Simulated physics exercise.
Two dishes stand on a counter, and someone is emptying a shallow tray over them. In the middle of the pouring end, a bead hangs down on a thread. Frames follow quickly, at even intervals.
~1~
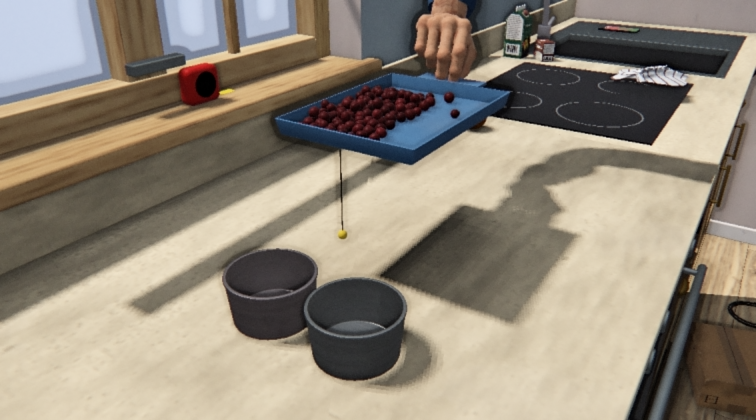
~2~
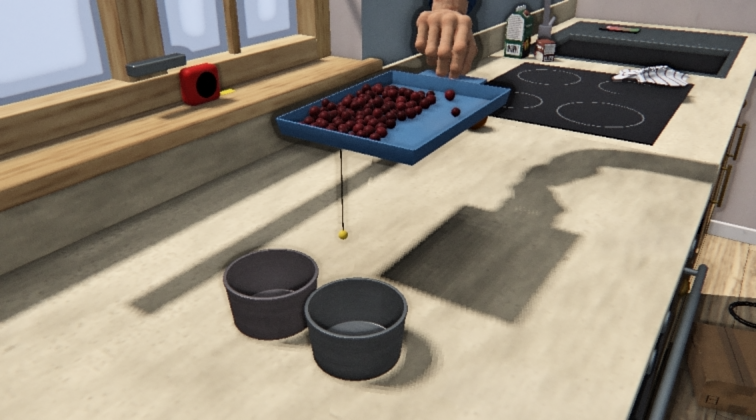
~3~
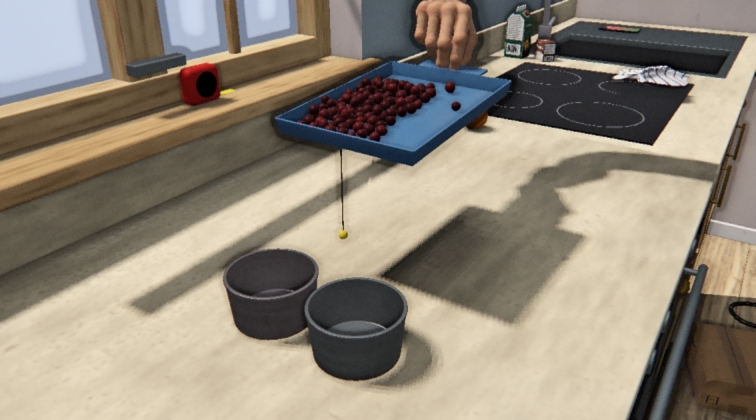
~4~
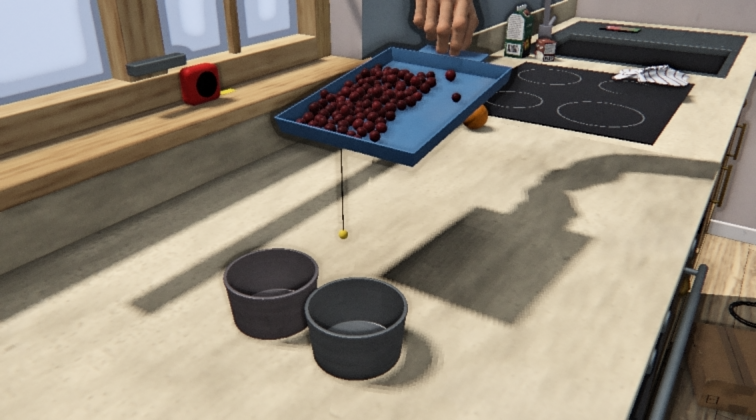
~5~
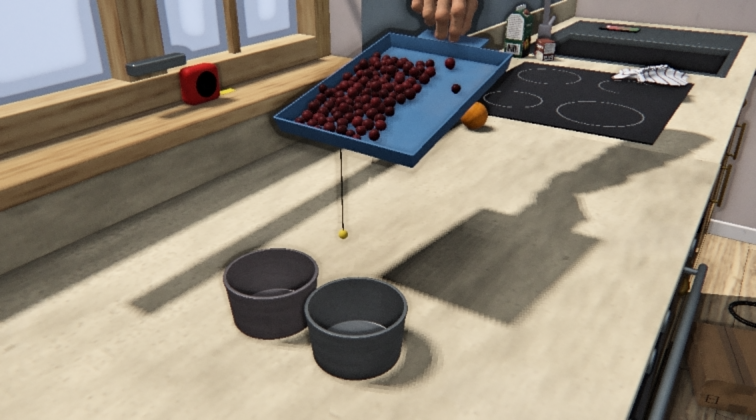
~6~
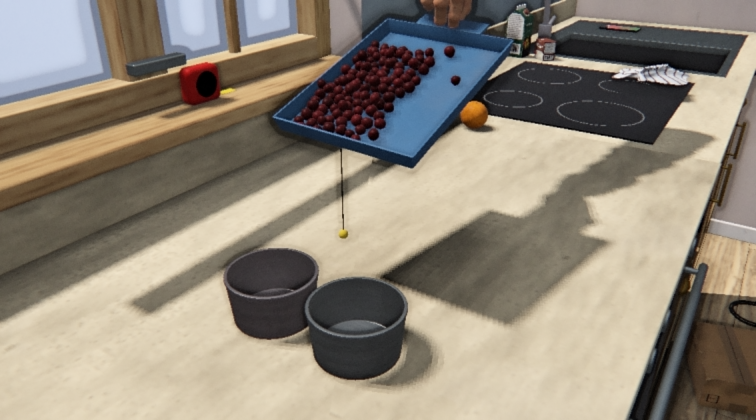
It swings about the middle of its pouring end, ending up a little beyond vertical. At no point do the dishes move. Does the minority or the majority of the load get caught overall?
The majority of it gets caught.
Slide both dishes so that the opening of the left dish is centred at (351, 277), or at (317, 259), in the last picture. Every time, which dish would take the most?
So: The one further left first, and the one further left second.
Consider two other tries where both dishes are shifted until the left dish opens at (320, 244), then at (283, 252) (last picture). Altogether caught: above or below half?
First place: Short of half; second place: Beyond half.
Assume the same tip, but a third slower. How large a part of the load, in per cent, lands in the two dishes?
Share: Roughly 60%.
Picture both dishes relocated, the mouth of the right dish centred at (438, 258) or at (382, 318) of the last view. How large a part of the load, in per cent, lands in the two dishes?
First placement: 0 per cent; second placement: 60 per cent.
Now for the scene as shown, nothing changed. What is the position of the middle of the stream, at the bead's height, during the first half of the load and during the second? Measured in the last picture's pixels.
At (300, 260) for the first part, then at (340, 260) for the others.
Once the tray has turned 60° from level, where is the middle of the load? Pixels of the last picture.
I'd put it at about (349, 103).
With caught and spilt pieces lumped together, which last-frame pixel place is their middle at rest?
Close to (302, 313) in the last view.
Just after the last frame, tray tipped steeply; almost all on the tray; about a tenth in the air.
A moment on, tray tipped right over; almost all on the tray; about a tenth in the right dish; just a few in the left dish; just a few outside both; just a few in the air.
Further on, tray tipped past a quarter turn; roughly a quarter in the right dish; roughly a third in the left dish; roughly a third outside both.
When it is over, tray tipped past a quarter turn; roughly a quarter in the right dish; roughly a third in the left dish; roughly a third outside both.
